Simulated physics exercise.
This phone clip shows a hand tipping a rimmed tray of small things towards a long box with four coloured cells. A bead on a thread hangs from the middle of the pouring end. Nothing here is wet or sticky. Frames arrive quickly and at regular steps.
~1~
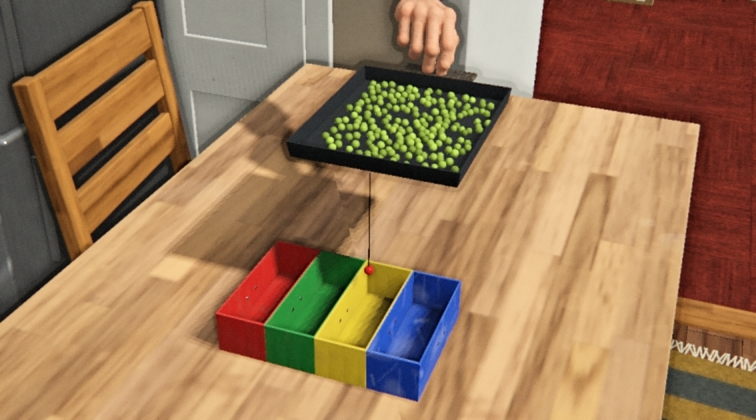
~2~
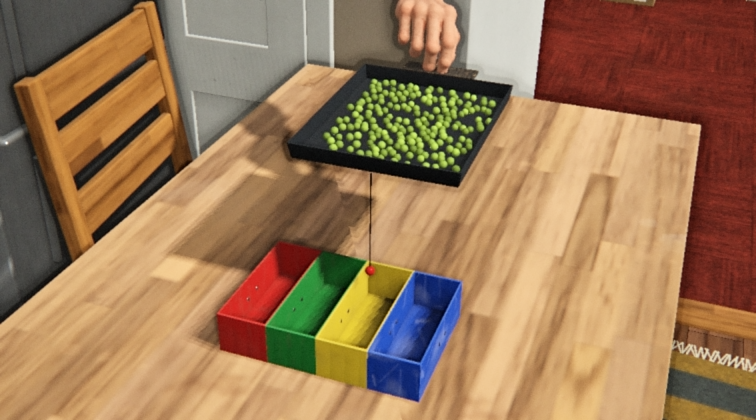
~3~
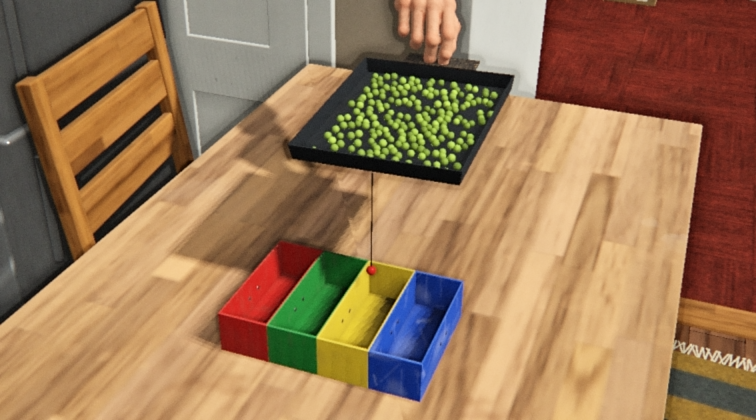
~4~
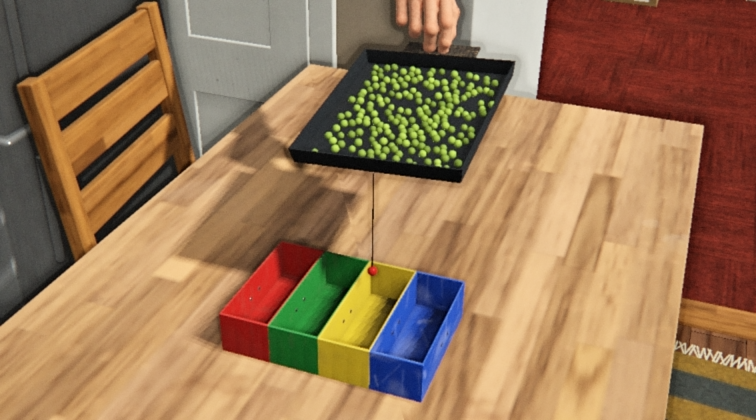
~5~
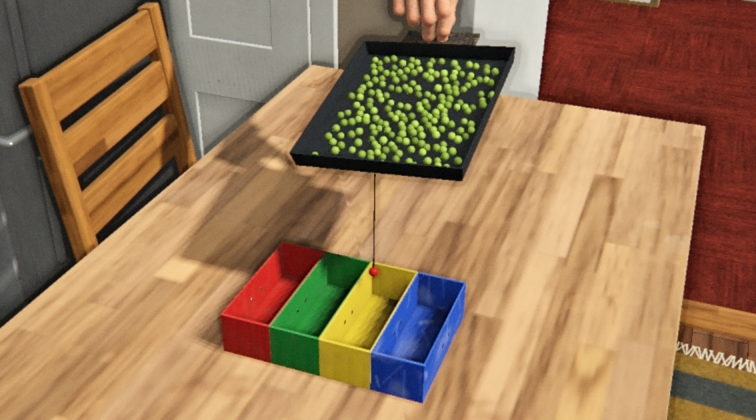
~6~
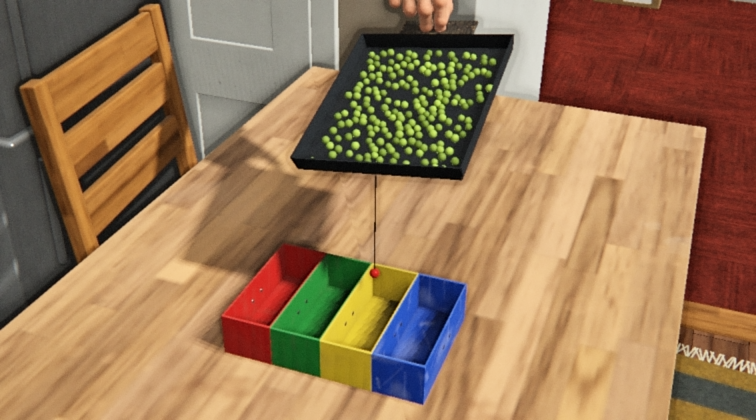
A black tray of small green peas, held at its far edge by a hand, tilted gradually toward its near left corner above a box with red, green, yellow and blue cells.
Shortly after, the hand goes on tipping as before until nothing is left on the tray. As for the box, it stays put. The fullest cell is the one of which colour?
The fullest cell is the red one.
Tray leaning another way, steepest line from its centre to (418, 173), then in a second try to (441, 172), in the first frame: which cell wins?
So, in order: Blue, then that blue cell.
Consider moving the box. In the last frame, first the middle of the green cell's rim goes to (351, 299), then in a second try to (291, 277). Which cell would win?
Case 1 - the red one; case 2 - the green one.
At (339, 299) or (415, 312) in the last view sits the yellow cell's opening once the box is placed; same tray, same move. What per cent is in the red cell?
Trial 1 near 0 percent, trial 2 near 50 percent.
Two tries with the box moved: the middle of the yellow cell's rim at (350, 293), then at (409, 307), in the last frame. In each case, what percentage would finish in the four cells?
About 100 % and 80 %.
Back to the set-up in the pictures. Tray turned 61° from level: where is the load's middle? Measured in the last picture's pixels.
The middle of the load sits near (335, 145).
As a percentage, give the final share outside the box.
Estimated share: About 0 %.
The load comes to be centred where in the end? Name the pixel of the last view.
Roughly pixel (292, 313).
Shortly afterwards, tray tipped steeply; all but a few on the tray; only a few in the red cell; a little falling or outside the box.
Next, tray tipped right over; the bulk on the tray; a little in the red cell; only a few in the green cell; a little falling or outside the box.
Some moments later, tray tipped past a quarter turn; near two thirds in the red cell; near a third in the green cell; only a few in the yellow cell; only a few falling or outside the box.
In the end, tray tipped past a quarter turn; near two thirds in the red cell; near a third in the green cell; only a few in the yellow cell; none at all in the blue cell; only a few outside the box.
